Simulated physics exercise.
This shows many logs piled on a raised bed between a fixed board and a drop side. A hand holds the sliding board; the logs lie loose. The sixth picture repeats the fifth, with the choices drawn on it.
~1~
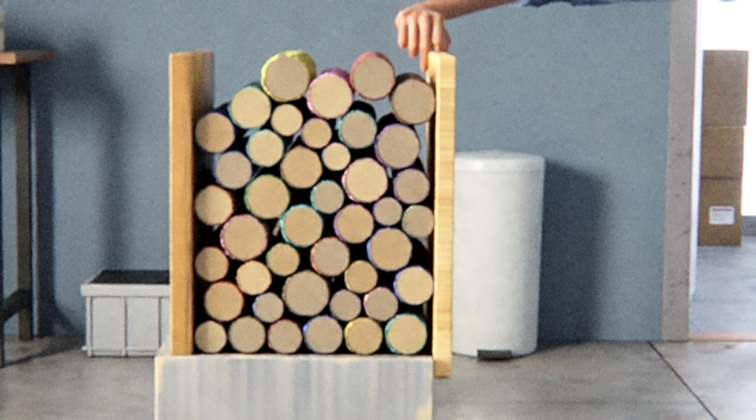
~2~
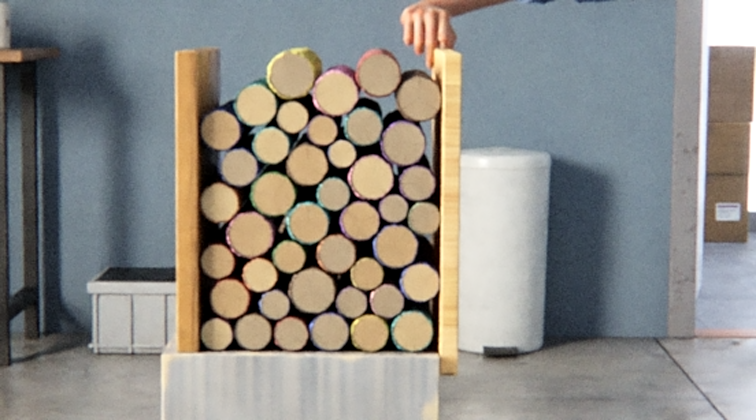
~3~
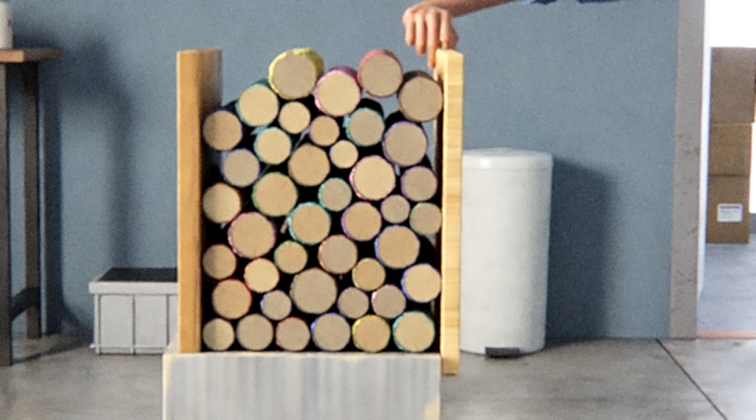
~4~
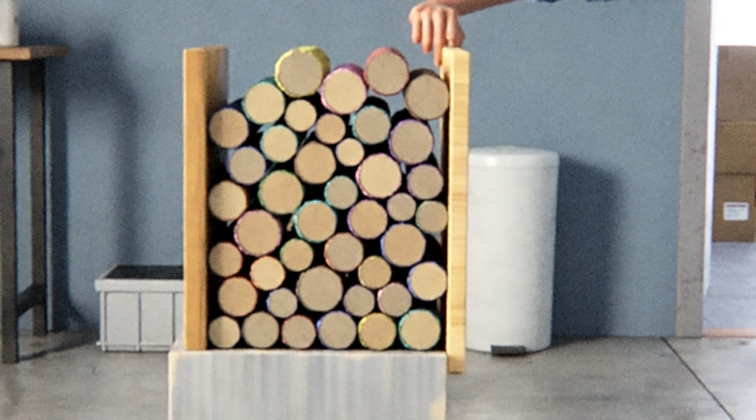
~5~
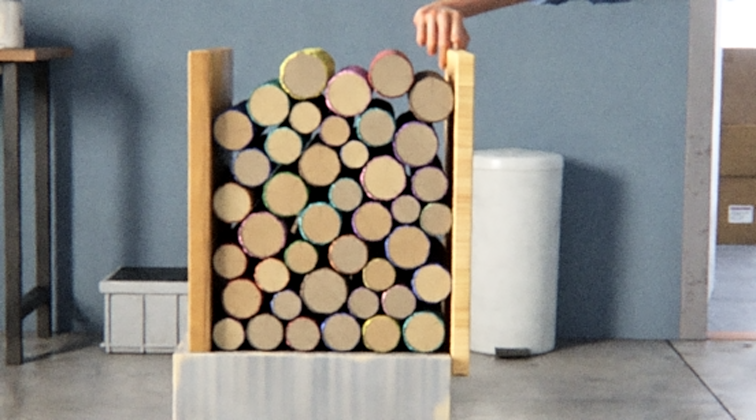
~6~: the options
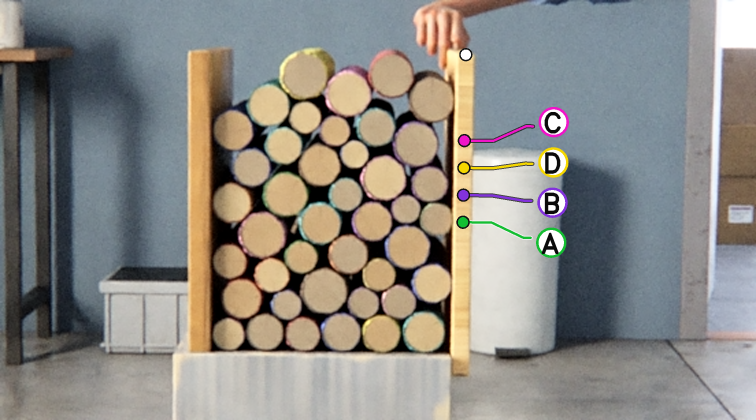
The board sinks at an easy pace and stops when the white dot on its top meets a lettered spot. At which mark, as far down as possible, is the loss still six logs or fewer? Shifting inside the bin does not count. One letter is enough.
The last mark within the limit is A.
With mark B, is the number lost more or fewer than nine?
Fewer than nine.
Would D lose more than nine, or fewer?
At D, fewer than nine.
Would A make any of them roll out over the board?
Yes.
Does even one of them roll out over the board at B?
Yes, at B.
On the marked copy, A at (463, 222); B at (464, 195); C at (464, 140); D at (464, 168); the white dot at (466, 54).
With A. Early on, top of the board (455, 128).
Further on, top of the board (454, 210).
At the end, top of the board (453, 221), three out over the board.
As for the rest, B one out over the board; C none out over the board; D one out over the board.
